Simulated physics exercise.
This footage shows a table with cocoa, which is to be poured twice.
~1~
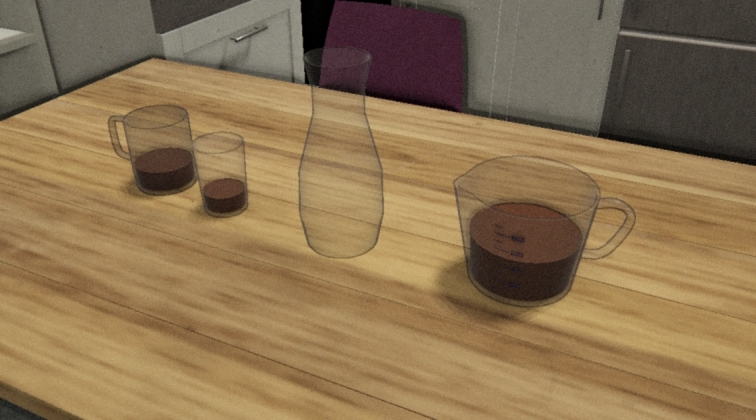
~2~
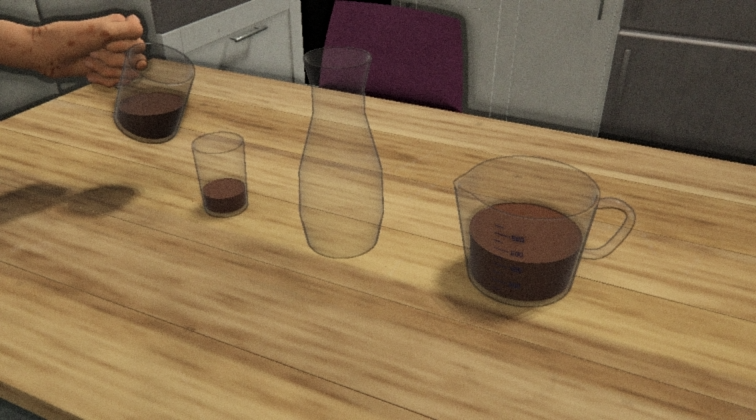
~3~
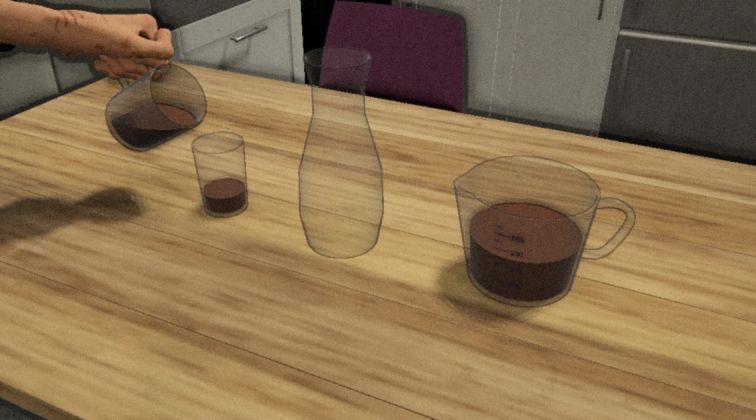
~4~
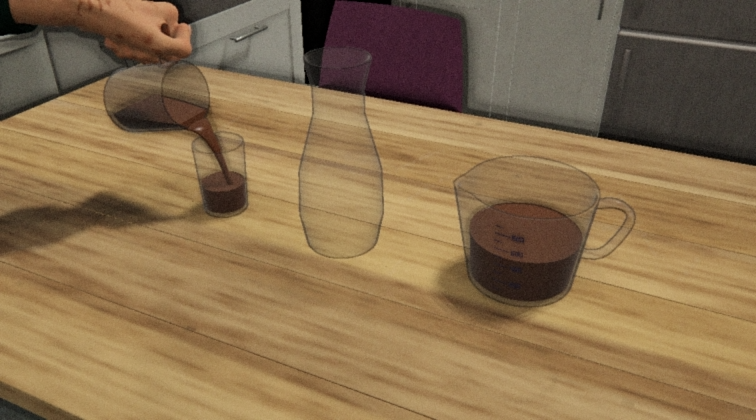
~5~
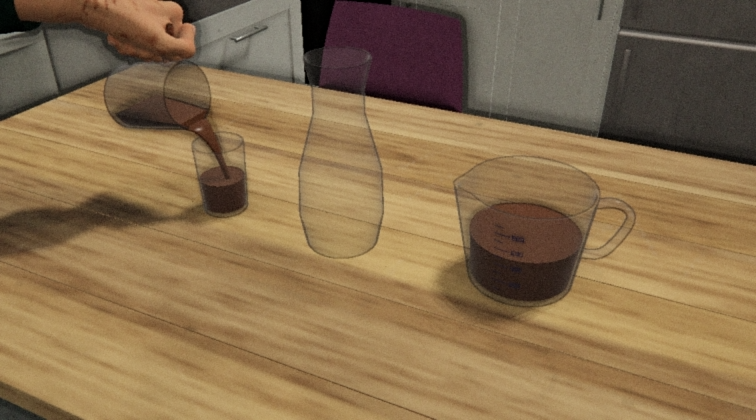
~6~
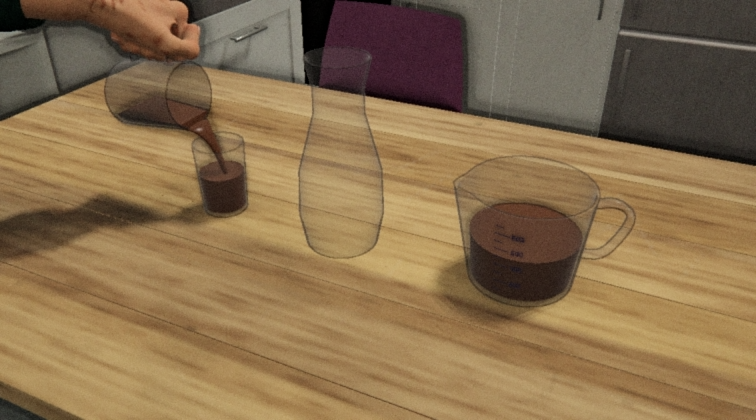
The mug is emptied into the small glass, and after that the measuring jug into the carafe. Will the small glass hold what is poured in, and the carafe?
The small glass holds it; the carafe holds it.
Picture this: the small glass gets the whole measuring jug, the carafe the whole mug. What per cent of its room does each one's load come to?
Some 270 per cent for the first and some 10 per cent for the second.
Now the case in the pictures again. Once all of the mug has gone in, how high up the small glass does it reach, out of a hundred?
About 80 per cent of its height.
Shortly, the small glass is about two thirds full.
Then, the small glass is about three quarters full.
At the finish, the small glass is about three quarters full; the carafe is about a third full.
